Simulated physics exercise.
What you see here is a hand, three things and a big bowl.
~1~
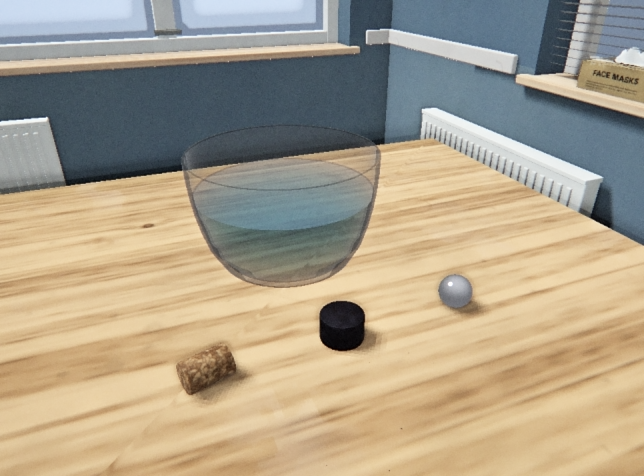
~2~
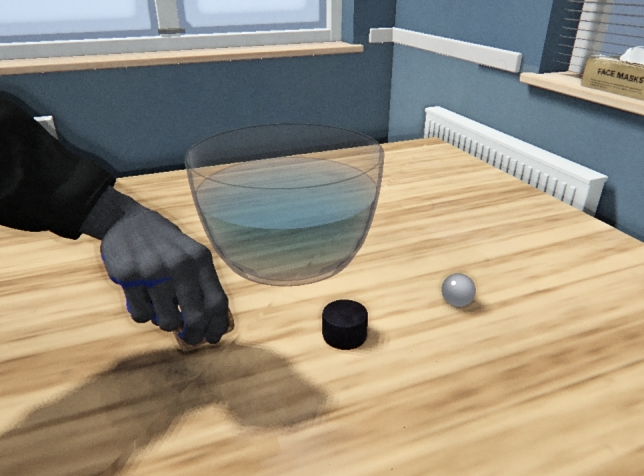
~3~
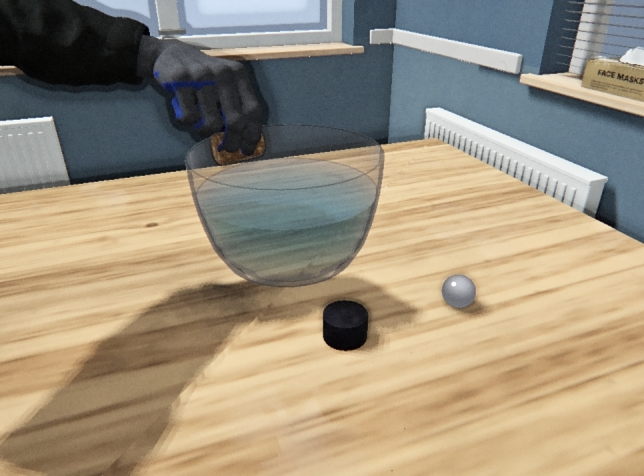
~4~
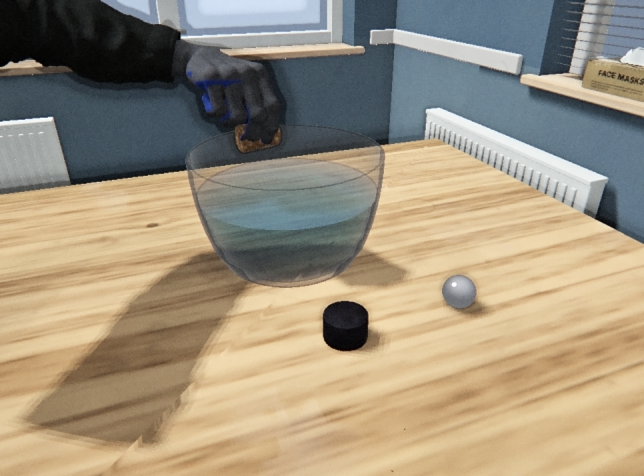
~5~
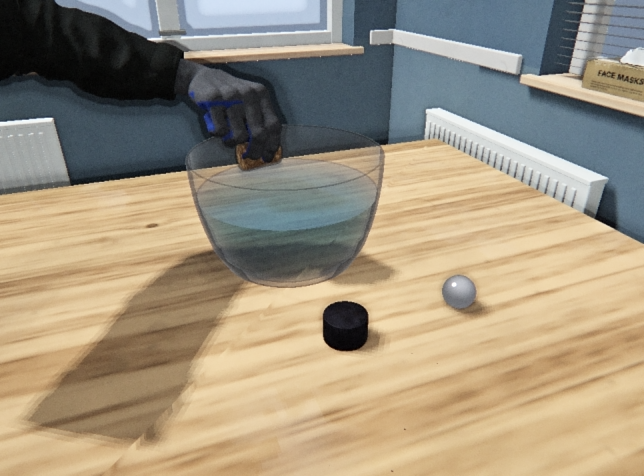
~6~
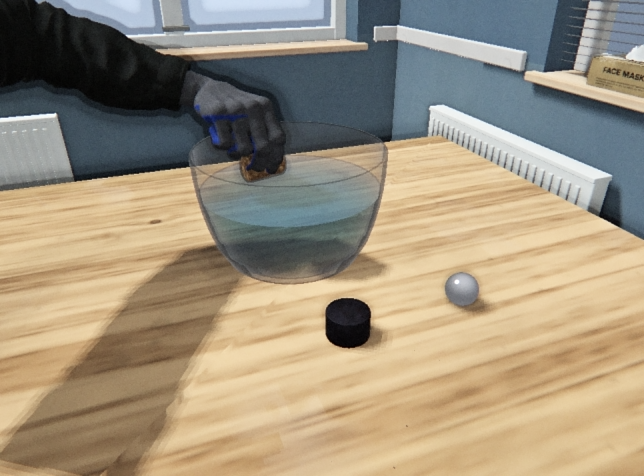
A gloved hand picked up the cork from the left of a wooden table, carried it over a big clear bowl of water and lowered it to just above the surface.
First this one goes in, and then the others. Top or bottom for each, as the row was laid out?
So the left holds at the top, the middle falls to the base, and the right falls to the base.
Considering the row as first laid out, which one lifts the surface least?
Go with the piece on the far left.
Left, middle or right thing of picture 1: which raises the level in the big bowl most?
The second item in the row.
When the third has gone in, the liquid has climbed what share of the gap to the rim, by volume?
My figure is 4 per cent.
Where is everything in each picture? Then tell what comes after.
The row from the left; cork (207, 369); iron weight (342, 325); steel ball (455, 291), in the first picture.
A hand picks up the cork; cork (203, 324); steel ball (458, 290), in the second picture.
It is carried over; cork (238, 146); iron weight (345, 325), in the third picture.
It is above the big bowl; cork (258, 135); steel ball (459, 292), in the fourth picture.
It comes down; cork (259, 153); iron weight (345, 325), in the fifth picture.
It is just over the surface; cork (263, 164); iron weight (348, 322); steel ball (462, 289), in the sixth picture.
A moment on, the cork stays afloat.
Further on, the iron weight drops to the bottom.
When it is over, the steel ball drops to the bottom; afloat, cork.
